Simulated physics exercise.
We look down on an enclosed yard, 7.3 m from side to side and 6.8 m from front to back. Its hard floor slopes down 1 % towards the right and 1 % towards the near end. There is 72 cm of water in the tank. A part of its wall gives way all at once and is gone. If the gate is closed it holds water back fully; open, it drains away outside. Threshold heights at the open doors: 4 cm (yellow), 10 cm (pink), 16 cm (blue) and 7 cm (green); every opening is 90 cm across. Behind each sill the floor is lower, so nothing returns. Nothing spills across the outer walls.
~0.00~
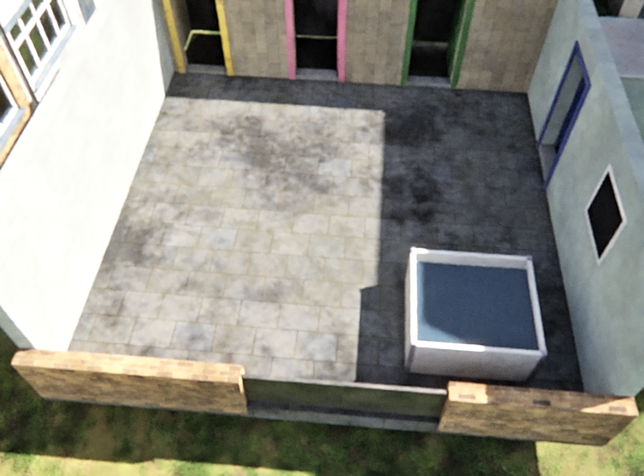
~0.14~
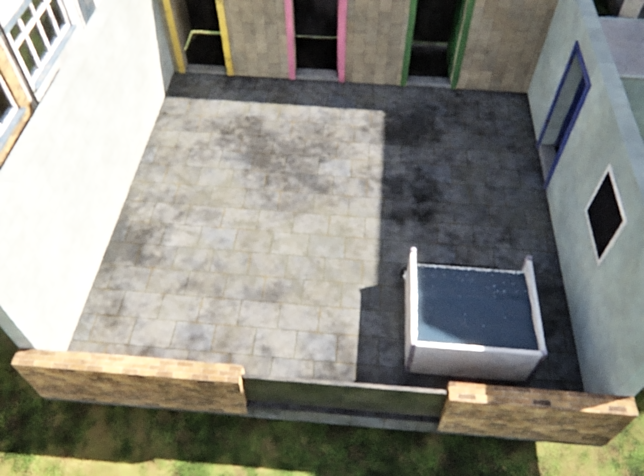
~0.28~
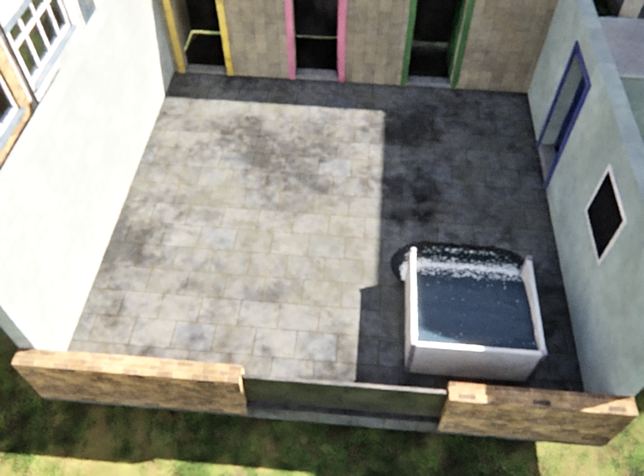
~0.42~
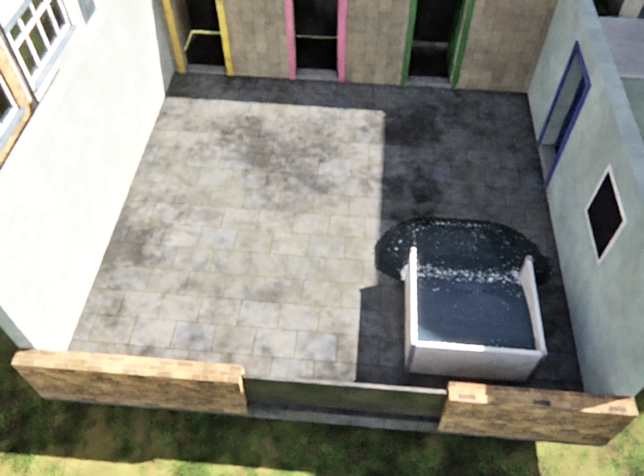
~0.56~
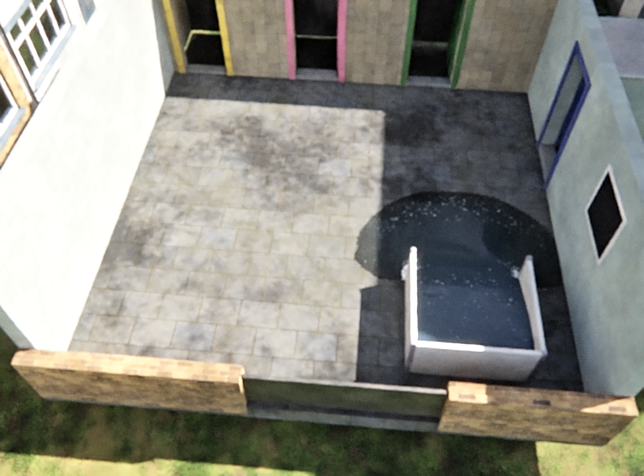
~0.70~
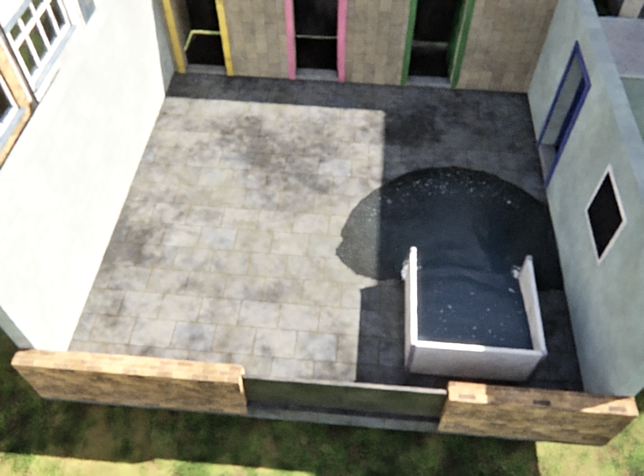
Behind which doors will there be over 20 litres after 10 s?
Within that time: At the yellow door it does not reach the limit; at the pink door it does not reach the limit; at the blue door it keeps below the limit; at the green door it exceeds the limit.
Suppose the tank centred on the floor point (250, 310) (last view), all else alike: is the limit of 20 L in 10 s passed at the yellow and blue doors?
Against that limit: Yellow above, blue below.
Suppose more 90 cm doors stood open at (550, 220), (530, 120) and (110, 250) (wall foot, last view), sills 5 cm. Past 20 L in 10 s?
In that order: Past it, past it, under.
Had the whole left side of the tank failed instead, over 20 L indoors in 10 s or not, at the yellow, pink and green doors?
Against that limit: Yellow over, pink under, green below.
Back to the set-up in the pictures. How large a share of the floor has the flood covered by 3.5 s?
Some 45 per cent of it.
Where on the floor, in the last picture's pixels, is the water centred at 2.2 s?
Around (456, 201).
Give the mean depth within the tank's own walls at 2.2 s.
Some 16 cm.
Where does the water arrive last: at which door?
The yellow one.
After 1.4 s water covers 35 % of the floor and is deepest (23 cm) near (465, 276); yellow door not reached, pink door not reached, blue door 11 cm at the sill, 0 L in, green door 2 cm at the sill, 0 L in.
After 2.2 s water covers 40 % of the floor and is deepest (38 cm) near (524, 96); yellow door not reached, pink door not reached, blue door 14 cm at the sill, 0 L in, green door 9 cm at the sill, 43 L in.
After 3.5 s water covers 45 % of the floor and is deepest (21 cm) near (511, 125); yellow door 1 cm at the sill, 0 L in, pink door 9 cm at the sill, 1 L in, blue door 8 cm at the sill, 0 L in, green door 15 cm at the sill, 112 L in.
After 6.0 s water covers 55 % of the floor and is deepest (9 cm) near (513, 210); yellow door 4 cm at the sill, 0 L in, pink door 5 cm at the sill, 2 L in, blue door 8 cm at the sill, 0 L in, green door 6 cm at the sill, 135 L in.
After 10.0 s water covers 95 % of the floor and is deepest (10 cm) near (84, 375); yellow door 2 cm at the sill, 4 L in, pink door 1 cm at the sill, 2 L in, blue door 4 cm at the sill, 0 L in, green door 2 cm at the sill, 135 L in.
